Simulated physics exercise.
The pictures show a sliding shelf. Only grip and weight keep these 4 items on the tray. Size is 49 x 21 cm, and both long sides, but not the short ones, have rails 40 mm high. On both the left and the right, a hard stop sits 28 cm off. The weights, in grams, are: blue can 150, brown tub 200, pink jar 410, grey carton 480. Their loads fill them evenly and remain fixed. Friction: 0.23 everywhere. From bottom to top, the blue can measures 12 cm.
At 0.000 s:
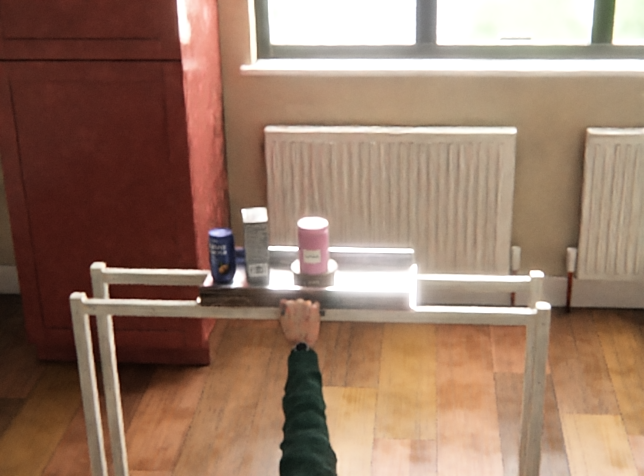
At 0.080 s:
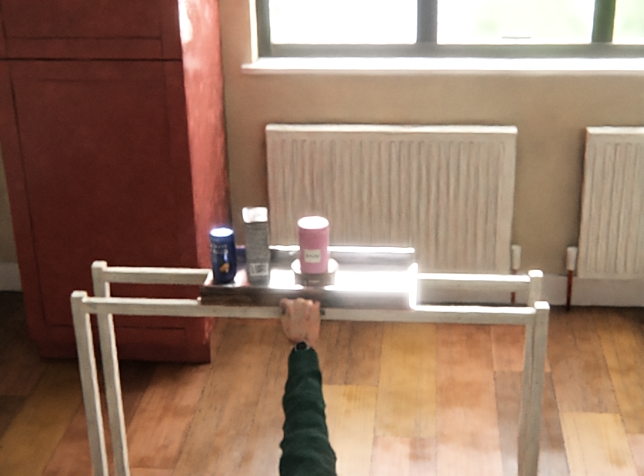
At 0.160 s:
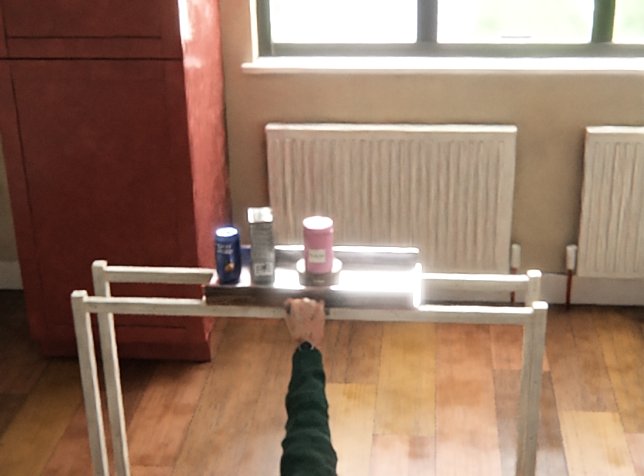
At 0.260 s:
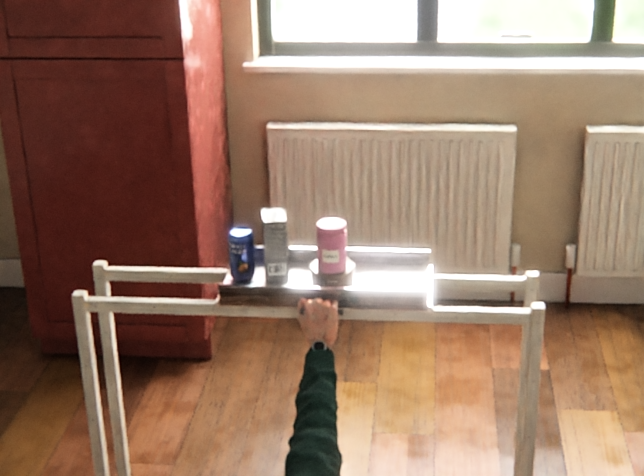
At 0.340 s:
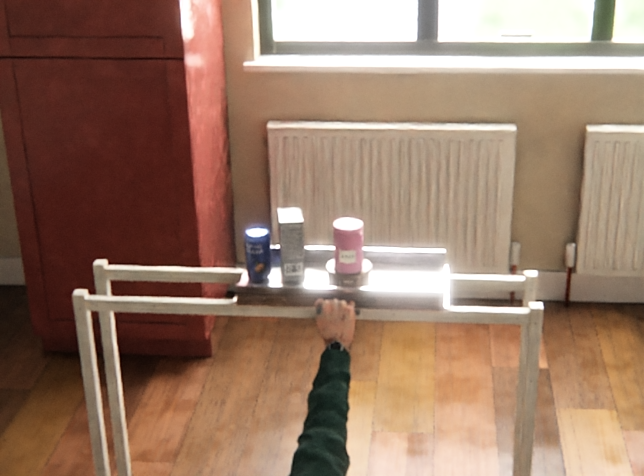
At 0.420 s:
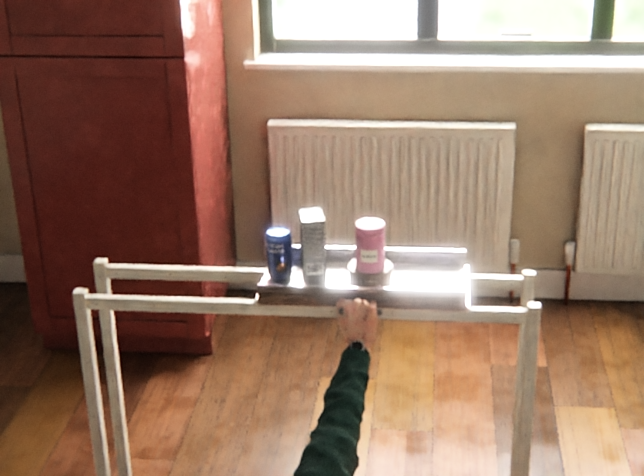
A sliding shelf carrying a blue can, a grey carton and a pink jar sat still at first, then slid a short way right along a pale frame as a green-sleeved arm gripped its near edge.
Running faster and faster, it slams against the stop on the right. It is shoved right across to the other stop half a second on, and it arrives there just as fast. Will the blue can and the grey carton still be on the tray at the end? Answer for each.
Blue can - yes, grey carton - yes.
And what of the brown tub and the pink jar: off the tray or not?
The brown tub ends on the tray; the pink jar finishes off the tray.
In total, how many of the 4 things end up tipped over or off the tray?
In all, 1.
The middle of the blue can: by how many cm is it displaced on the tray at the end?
The shift is close to 0 cm.
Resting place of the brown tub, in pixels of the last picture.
Around (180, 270).
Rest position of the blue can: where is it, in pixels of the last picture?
Near (111, 250).
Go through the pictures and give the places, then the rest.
The first frame shows tray midway; blue can (222, 256); grey carton (257, 245).
The second frame shows tray midway; brown tub (315, 275); pink jar (314, 245).
In the third frame, tray has slid 1 cm right; brown tub (319, 275); pink jar (318, 245).
In the fourth frame, tray has slid 5 cm right; brown tub (332, 275); pink jar (332, 246).
In the fifth frame, tray has slid 9 cm right; brown tub (349, 276); pink jar (348, 246).
In the sixth frame, tray has slid 14 cm right; blue can (279, 254); grey carton (313, 244).
Around 0.92 s, tray has slid 28 cm right; blue can shifted 21 cm near (422, 258); grey carton shifted 21 cm near (456, 248); pink jar at 12° to upright.
Around 1.92 s, tray has slid 6 cm left; pink jar now off the tray; blue can shifted 22 cm near (286, 255); grey carton shifted 22 cm near (321, 244).
Finally (2.9 s), off the tray, pink jar; the other 3 still in place (within 5 cm). In the last view, blue can near (111, 250), grey carton near (142, 240).
